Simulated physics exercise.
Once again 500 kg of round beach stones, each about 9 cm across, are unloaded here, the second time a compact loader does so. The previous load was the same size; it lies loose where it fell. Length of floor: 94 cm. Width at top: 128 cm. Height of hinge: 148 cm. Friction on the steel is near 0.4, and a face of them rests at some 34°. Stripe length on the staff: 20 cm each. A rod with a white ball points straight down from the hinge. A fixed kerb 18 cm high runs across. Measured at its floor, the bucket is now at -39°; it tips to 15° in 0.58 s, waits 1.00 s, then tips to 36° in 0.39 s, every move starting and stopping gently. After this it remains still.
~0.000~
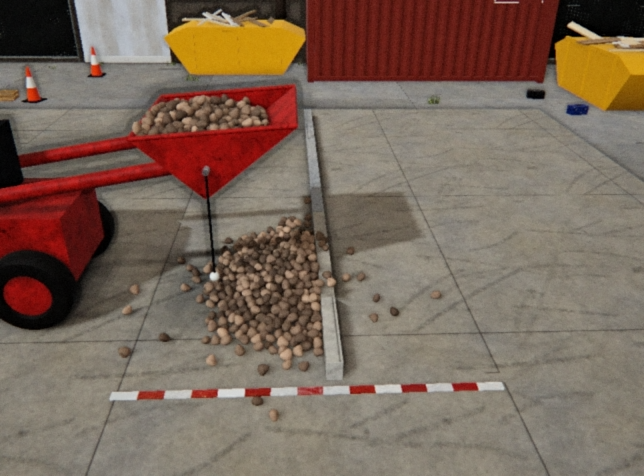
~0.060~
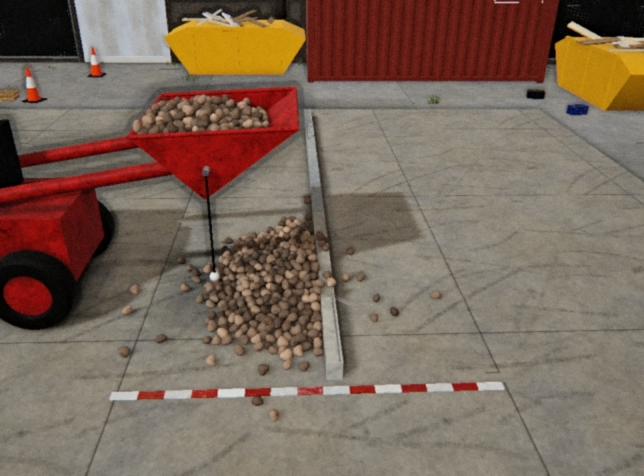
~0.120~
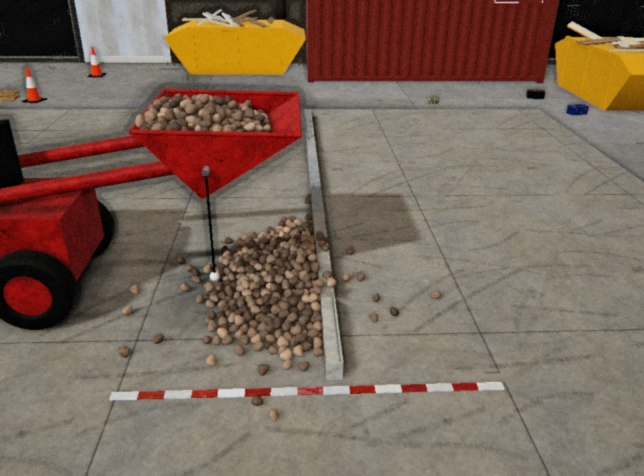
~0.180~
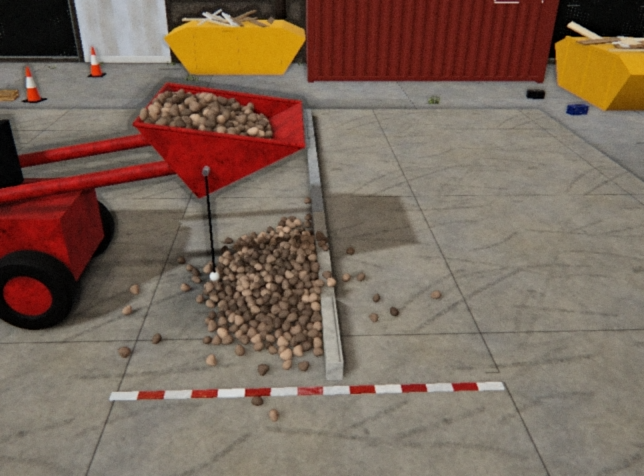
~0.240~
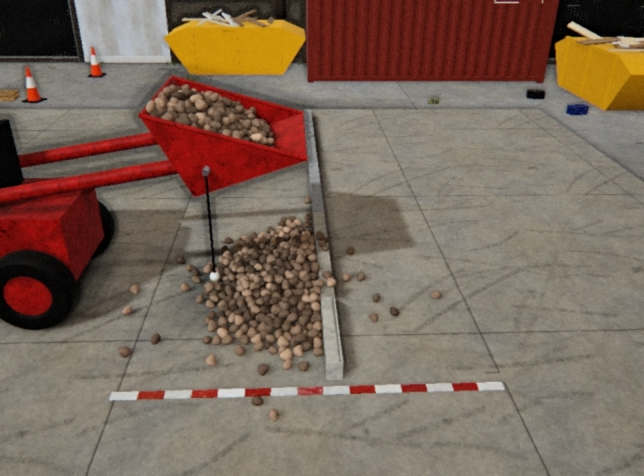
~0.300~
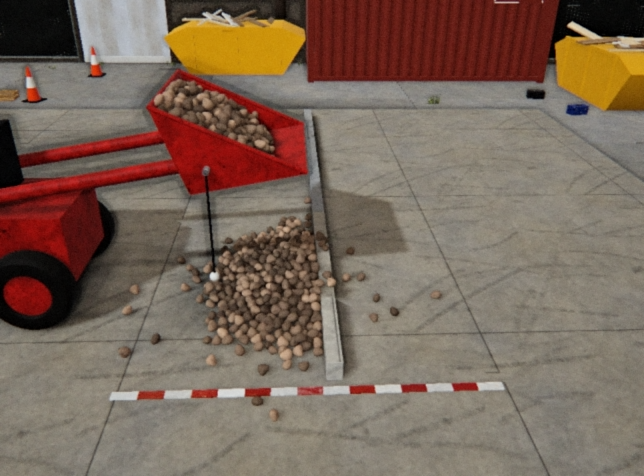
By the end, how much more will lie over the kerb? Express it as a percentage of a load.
About 78 per cent.
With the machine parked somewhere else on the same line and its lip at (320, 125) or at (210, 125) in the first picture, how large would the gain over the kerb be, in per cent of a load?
Roughly 95 and 5 per cent, in that order.
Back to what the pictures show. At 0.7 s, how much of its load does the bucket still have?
Close to 100 in a hundred is still held.
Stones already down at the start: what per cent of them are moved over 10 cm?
I'd say roughly 0 per cent of them.
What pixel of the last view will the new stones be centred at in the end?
They settle centred around (358, 275).
After 0.4 s the floor is at 6°; in per cent of one load, 100 in the bucket, 99 on this side of the kerb, 1 over the kerb; the foremost stones are at (371, 288).
After 0.7 s the floor is at 15°; in per cent of one load, 100 in the bucket, 99 on this side of the kerb, 1 over the kerb; the foremost stones are at (371, 288).
After 2.4 s the floor is at 36°; in per cent of one load, 0 in the bucket, 133 on this side of the kerb, 68 over the kerb; the foremost stones are at (540, 280).
After 5.2 s the floor is at 36°; in per cent of one load, 0 in the bucket, 121 on this side of the kerb, 80 over the kerb; the foremost stones are at (553, 285). Net gain over the kerb, 78.
